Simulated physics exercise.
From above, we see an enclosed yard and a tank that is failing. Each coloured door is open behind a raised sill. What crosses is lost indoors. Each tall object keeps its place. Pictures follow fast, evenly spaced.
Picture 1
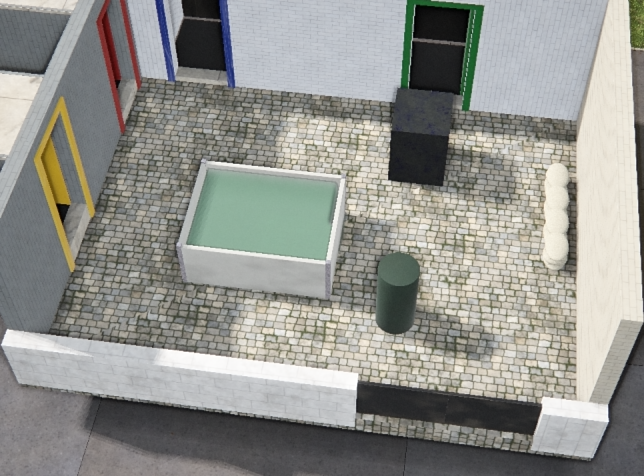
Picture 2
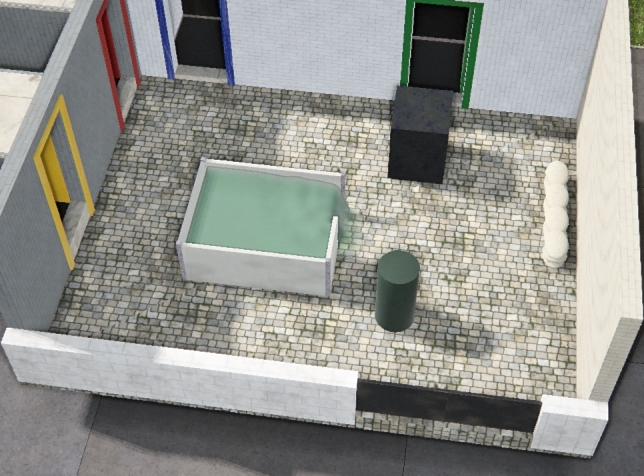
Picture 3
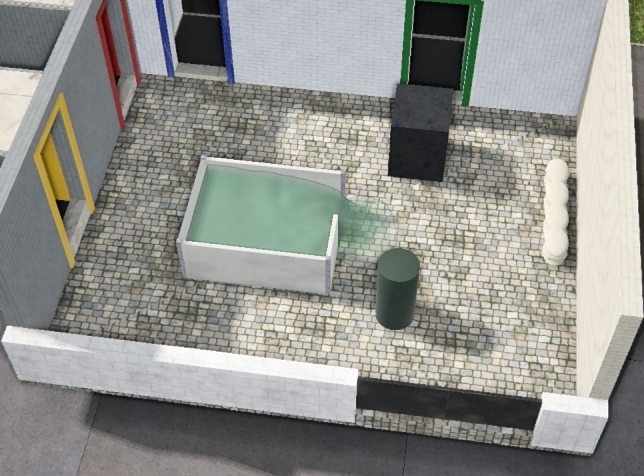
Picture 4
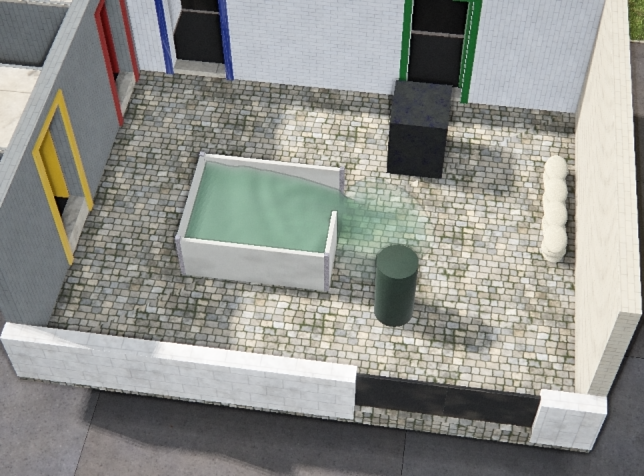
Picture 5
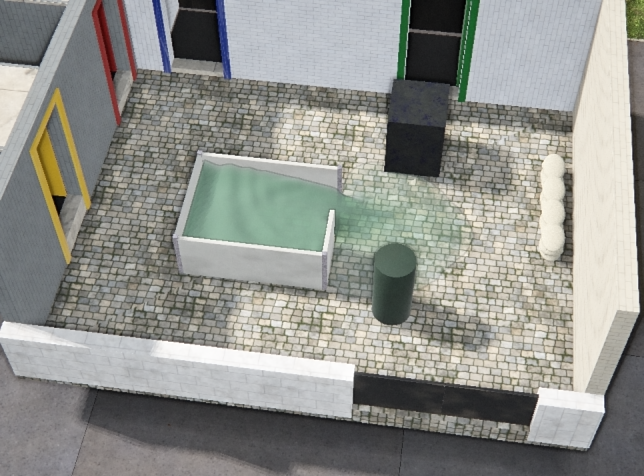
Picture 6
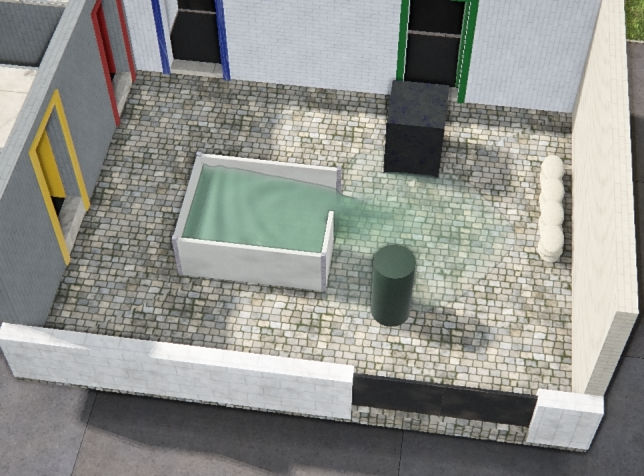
In a walled, cobbled yard with coloured door surrounds, a pale tank of green water sat still, then opened on its right side, and water poured out and spread rightward across the stones.
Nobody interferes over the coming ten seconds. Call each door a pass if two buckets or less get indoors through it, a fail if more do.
Green door: Pass, blue door: Pass, yellow door: Pass, red door: Pass.
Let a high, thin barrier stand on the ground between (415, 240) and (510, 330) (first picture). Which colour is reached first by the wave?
It's the one in green.
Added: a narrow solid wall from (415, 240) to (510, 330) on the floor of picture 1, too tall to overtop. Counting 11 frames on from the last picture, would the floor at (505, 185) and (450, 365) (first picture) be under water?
Result, in order: Swamped / swamped.
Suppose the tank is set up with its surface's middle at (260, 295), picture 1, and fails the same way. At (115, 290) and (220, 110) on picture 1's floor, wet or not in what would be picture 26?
The first spot is left dry, the second left dry.
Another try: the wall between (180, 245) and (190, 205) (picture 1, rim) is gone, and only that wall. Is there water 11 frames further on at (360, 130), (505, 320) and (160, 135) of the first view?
Point by point: Untouched, untouched and swamped.
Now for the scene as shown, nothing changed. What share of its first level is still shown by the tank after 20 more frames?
Around 40 in a hundred, give or take.
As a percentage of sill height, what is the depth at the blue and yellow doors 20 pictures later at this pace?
The first comes to about 0 percent, the second to about 0 percent.
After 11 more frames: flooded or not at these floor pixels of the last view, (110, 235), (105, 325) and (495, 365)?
As listed, the points end up high and dry, high and dry and soaked.
A moment on, water covers 25 % of the floor; the green door not reached, the blue door not reached, the yellow door not reached, the red door not reached.
Next, water covers 30 % of the floor; the green door not reached, the blue door not reached, the yellow door not reached, the red door not reached.
Then, water covers 40 % of the floor; the green door wet at the sill, nothing in, the blue door not reached, the yellow door not reached, the red door not reached.
Later, water covers 75 % of the floor; the green door wet at the sill, nothing in, the blue door wet at the sill, nothing in, the yellow door not reached, the red door not reached.
In the end, water covers 95 % of the floor; the green door wet at the sill, nothing in, the blue door wet at the sill, nothing in, the yellow door wet at the sill, nothing in, the red door wet at the sill, nothing in.
